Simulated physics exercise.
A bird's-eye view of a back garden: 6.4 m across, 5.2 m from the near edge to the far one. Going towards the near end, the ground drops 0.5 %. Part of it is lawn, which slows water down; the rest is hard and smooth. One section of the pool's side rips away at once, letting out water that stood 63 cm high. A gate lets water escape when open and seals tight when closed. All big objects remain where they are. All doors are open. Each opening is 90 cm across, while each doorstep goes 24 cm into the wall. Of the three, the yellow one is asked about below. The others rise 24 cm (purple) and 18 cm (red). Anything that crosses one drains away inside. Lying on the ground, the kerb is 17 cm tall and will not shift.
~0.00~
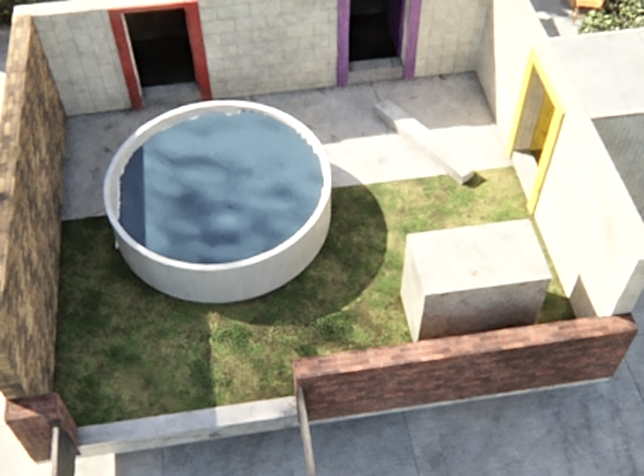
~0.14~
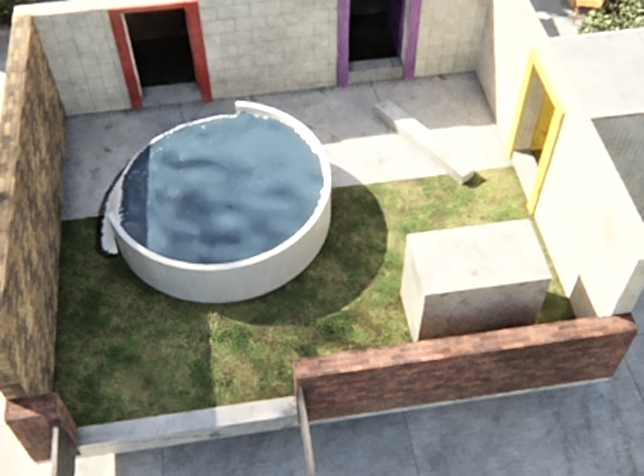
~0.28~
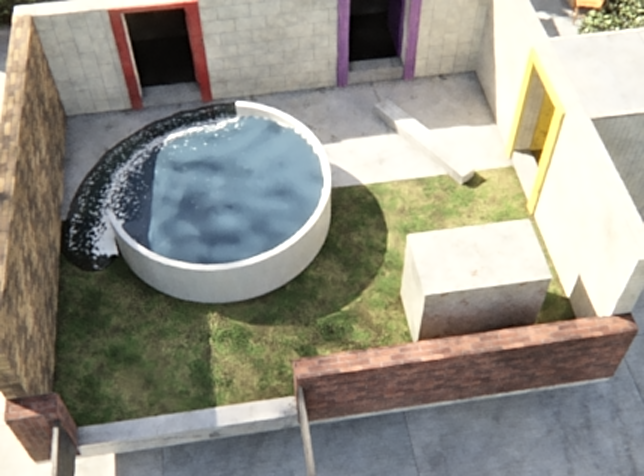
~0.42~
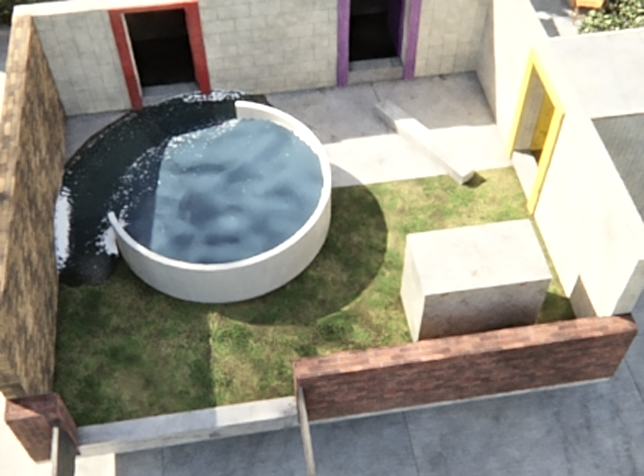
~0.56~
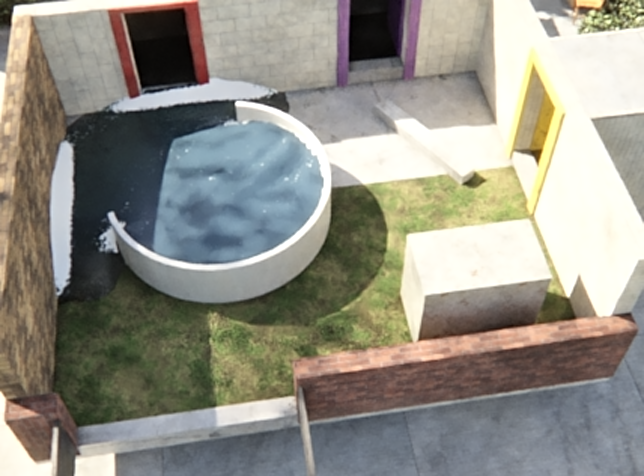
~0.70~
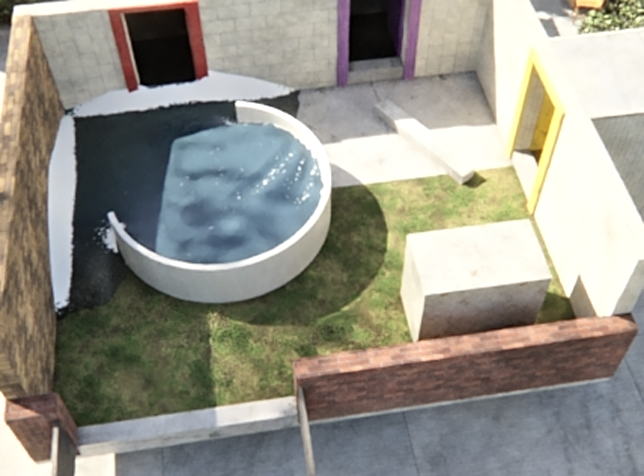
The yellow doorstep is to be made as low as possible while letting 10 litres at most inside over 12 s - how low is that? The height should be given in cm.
It comes to about 8 cm.
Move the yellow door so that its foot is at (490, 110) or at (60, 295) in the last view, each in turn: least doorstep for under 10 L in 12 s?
Roughly 15 and 14.5 cm.
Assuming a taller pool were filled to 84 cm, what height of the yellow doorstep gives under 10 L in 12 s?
A step of about 11.0 cm does it.
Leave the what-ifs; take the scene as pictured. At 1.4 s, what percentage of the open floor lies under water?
I'd say near 30 percent.
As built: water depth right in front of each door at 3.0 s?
Door depths (cm): Yellow = 0, purple = 7, red = 32.
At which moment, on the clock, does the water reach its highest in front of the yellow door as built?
Around 11.5 s.
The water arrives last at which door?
Yellow.
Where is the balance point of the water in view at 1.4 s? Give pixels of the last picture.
Centre of mass: About (183, 193) px.
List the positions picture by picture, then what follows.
In the first picture, still water, 63 cm deep, in the pool at (218, 182); the yellow door at (535, 130) is dry.
In the second picture, water pours out on the far side and has run 0.3 m, to a hidden place; about 7 cm deep outside, 63 cm at the back.
In the third picture, the gap is on the far side, the front 0.7 m out at (66, 236); the back of the pool holds 63 cm.
In the fourth picture, the gap is on the far side, the front 1.1 m out at (147, 108); the back of the pool holds 63 cm.
In the fifth picture, the gap is on the far side, the front 1.5 m out at (67, 133); the back of the pool holds 63 cm.
In the sixth picture, the front is at (68, 116), 1.8 m from the gap on the far side; 5.3 m2 of floor is wet, 62 cm left at the back; 3.6 m in a straight line remain to the yellow door at (535, 130).
After 1.4 s water covers 30 % of the floor, deepest (62 cm) near (79, 129); it has not reached the yellow door.
After 3.0 s water covers 55 % of the floor, deepest (32 cm) near (210, 106); it has not reached the yellow door.
After 12.0 s water covers 95 % of the floor, deepest (12 cm) near (569, 316); 10 cm at the yellow door, 0 litres in over its 17 cm doorstep.
At the yellow door as built, the water arrived by 4.1 s and peaked near 11 cm at 11.4 s.
Run again over the same 12 s with other heights there, 19 litres in over 7 cm, 1 litre over 10 cm. The limit of 10 litres is kept from about 8 cm up.
